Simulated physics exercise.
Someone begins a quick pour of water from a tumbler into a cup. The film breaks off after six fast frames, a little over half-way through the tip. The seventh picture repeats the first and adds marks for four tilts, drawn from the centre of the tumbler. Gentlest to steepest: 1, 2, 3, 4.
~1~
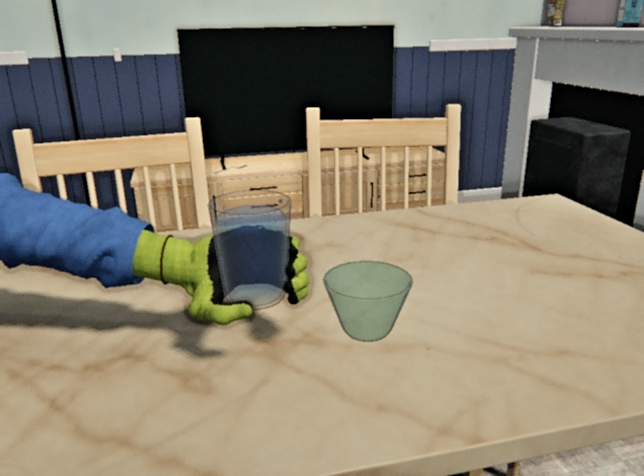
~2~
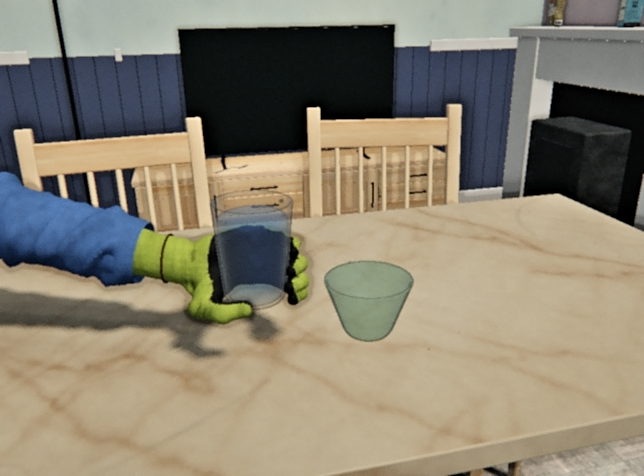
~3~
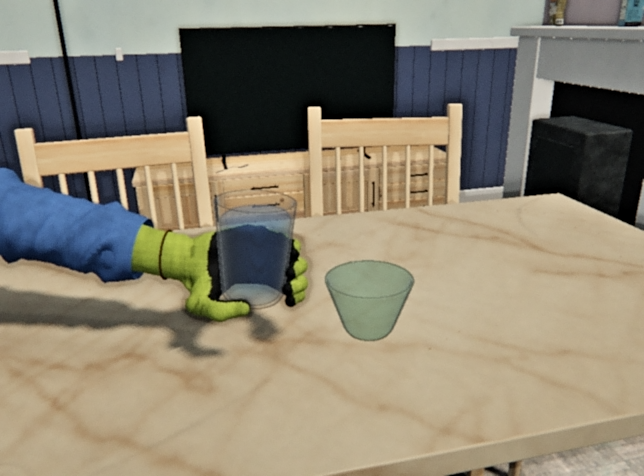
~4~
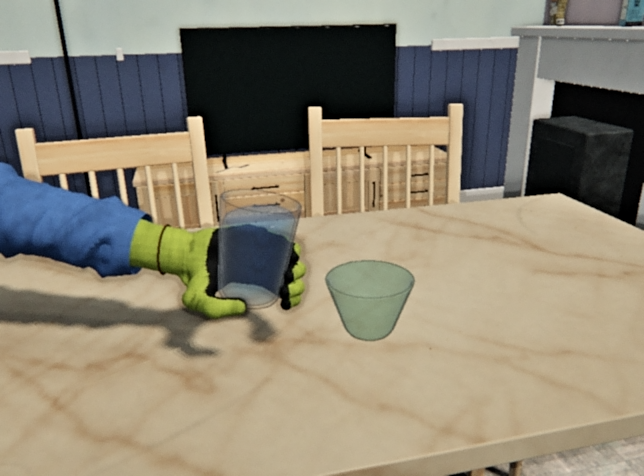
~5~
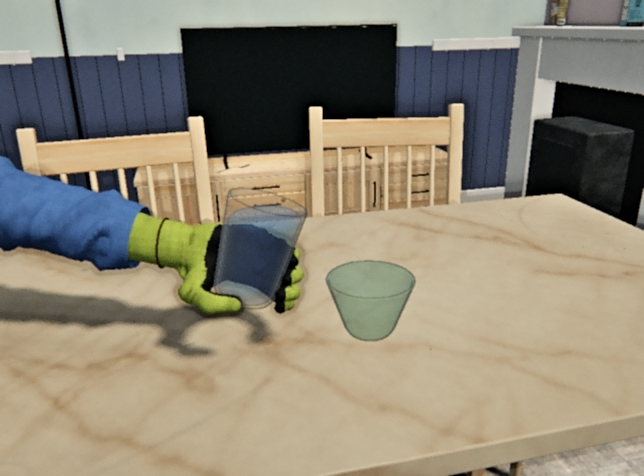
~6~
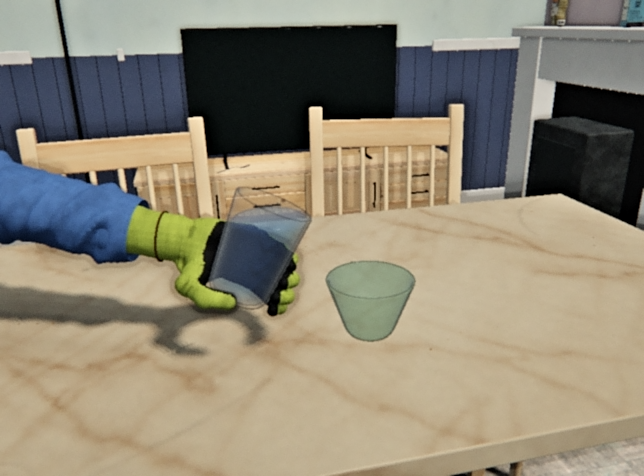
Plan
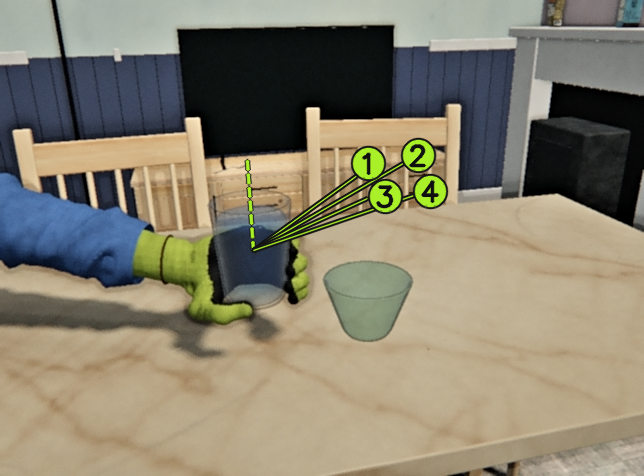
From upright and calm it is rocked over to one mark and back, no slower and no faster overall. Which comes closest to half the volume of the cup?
Take 2.
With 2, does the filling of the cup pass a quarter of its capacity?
Yes.
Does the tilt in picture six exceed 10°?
Yes, it does.
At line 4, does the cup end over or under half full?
Over half.
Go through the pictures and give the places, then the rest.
Upright, lip at (287, 198); rim of the cup round (368, 278); nothing has left yet.
Upright, lip at (289, 198); nothing has left yet.
Tipped about 5°, lip at (293, 200); nothing has left yet.
Tipped about 11°, lip at (298, 204); nothing has left yet.
Tipped about 18°, lip at (304, 209); nothing has left yet.
Tipped about 25°, lip at (309, 215); nothing has left yet.
On the marked copy, 1 at (356, 176); 2 at (403, 163); 3 at (367, 198); 4 at (413, 195).
For line 1, the cup ends with about 37 % of what it can hold.
For line 2, the cup ends with about 49 % of what it can hold.
For line 3, the cup ends with about 63 % of what it can hold.
For line 4, the cup ends with about 76 % of what it can hold; 3 % of the water is spilt.
